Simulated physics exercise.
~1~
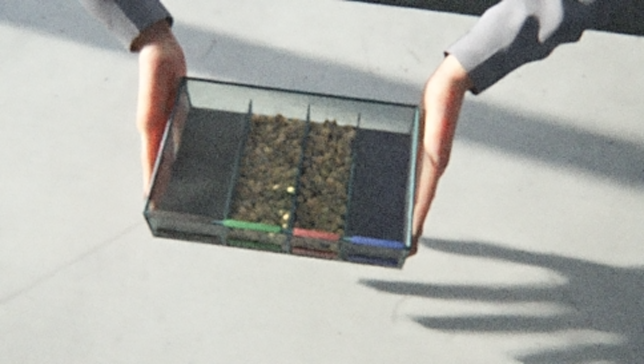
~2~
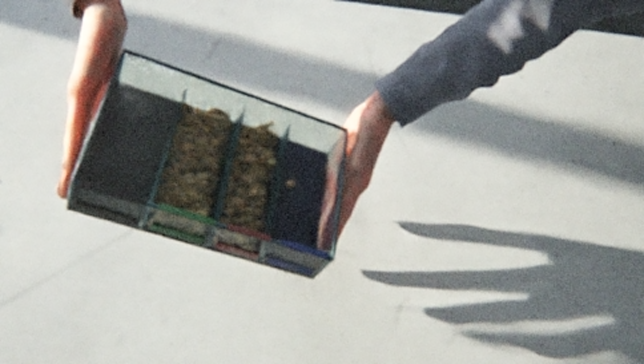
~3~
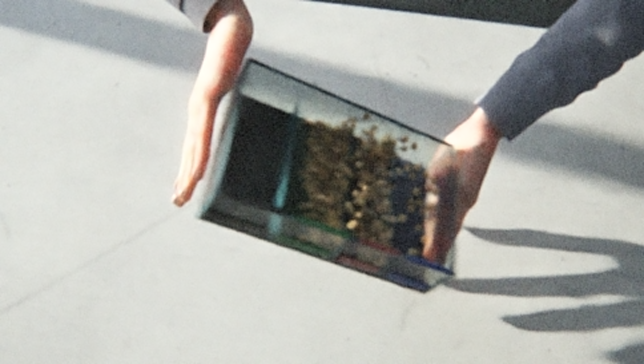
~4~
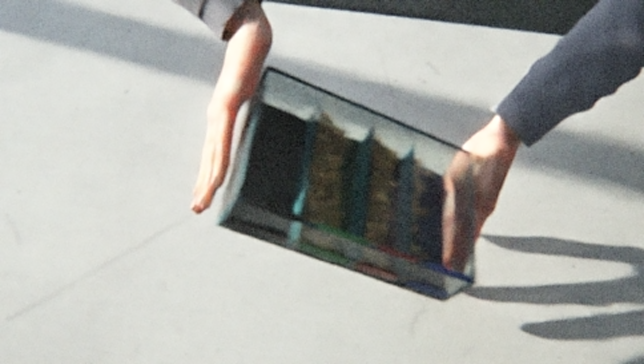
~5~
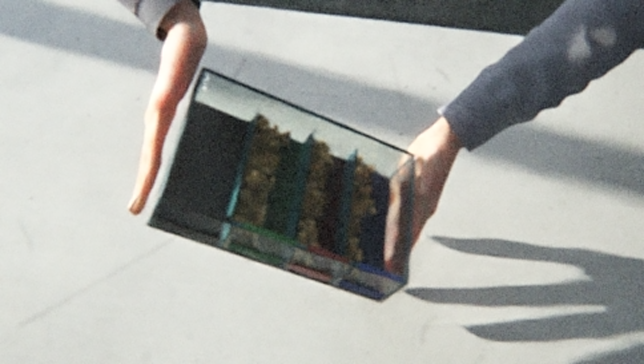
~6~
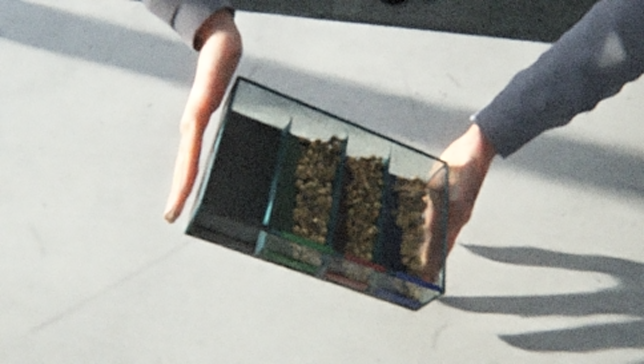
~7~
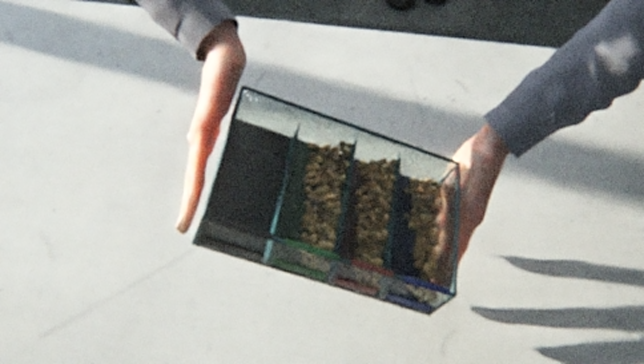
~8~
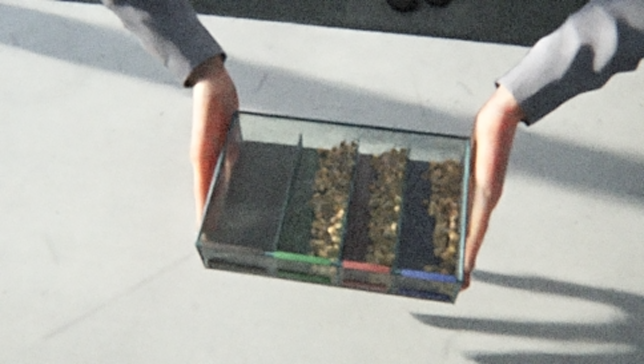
Two hands tilt and shake a clear box, spreading brown pieces rightward, then level it.
